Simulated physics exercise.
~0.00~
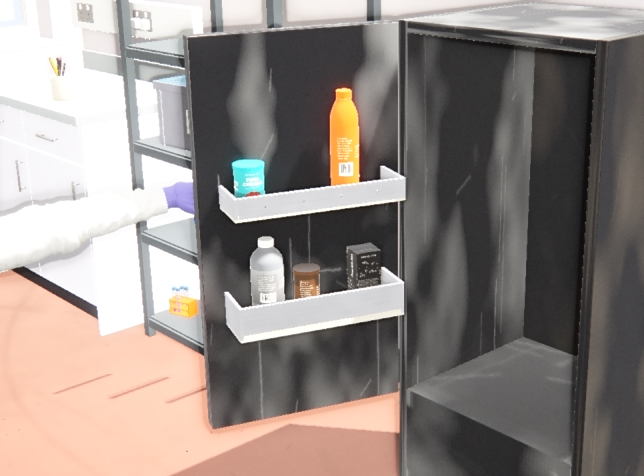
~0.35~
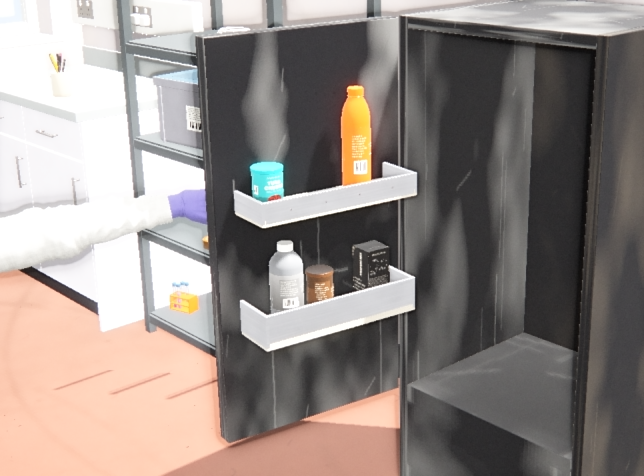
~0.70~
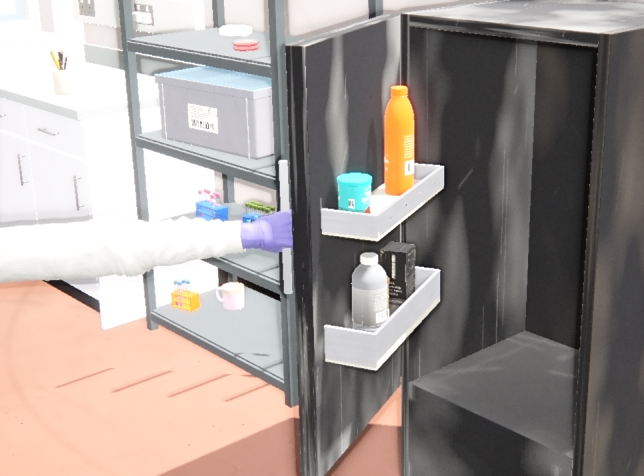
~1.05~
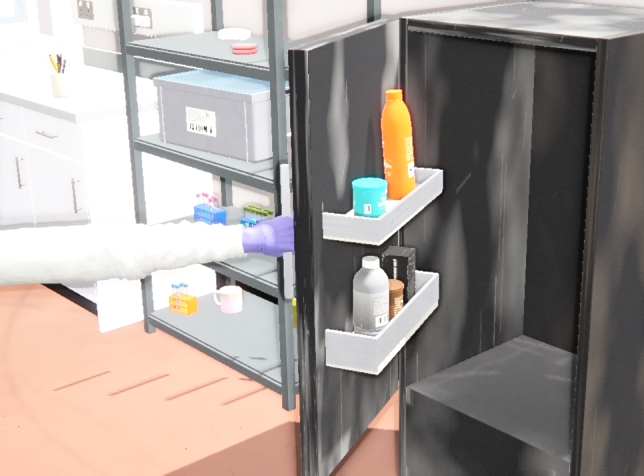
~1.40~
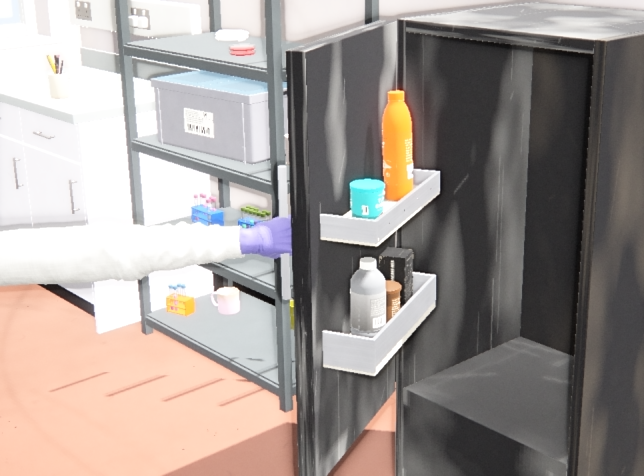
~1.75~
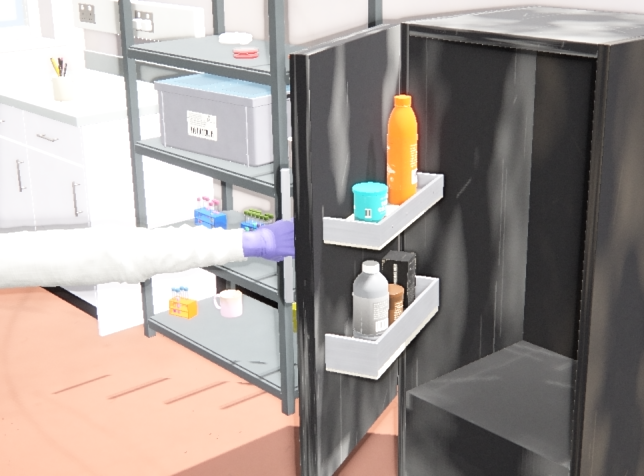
In a bright workshop, a tall dark cabinet stands open, seen from in front, with grey shelving and white drawers behind it to the left. The door's inside carries two pale racks, with a turquoise tin and an orange bottle in the upper one, and a grey bottle, a brown tin and a black carton in the lower. A white-sleeved arm in a purple glove reaches from the left and swings the door rightward, partway towards closed. The door stops abruptly, still well open, and the containers shift slightly. All five end upright in their racks, the glove still at the door's edge.
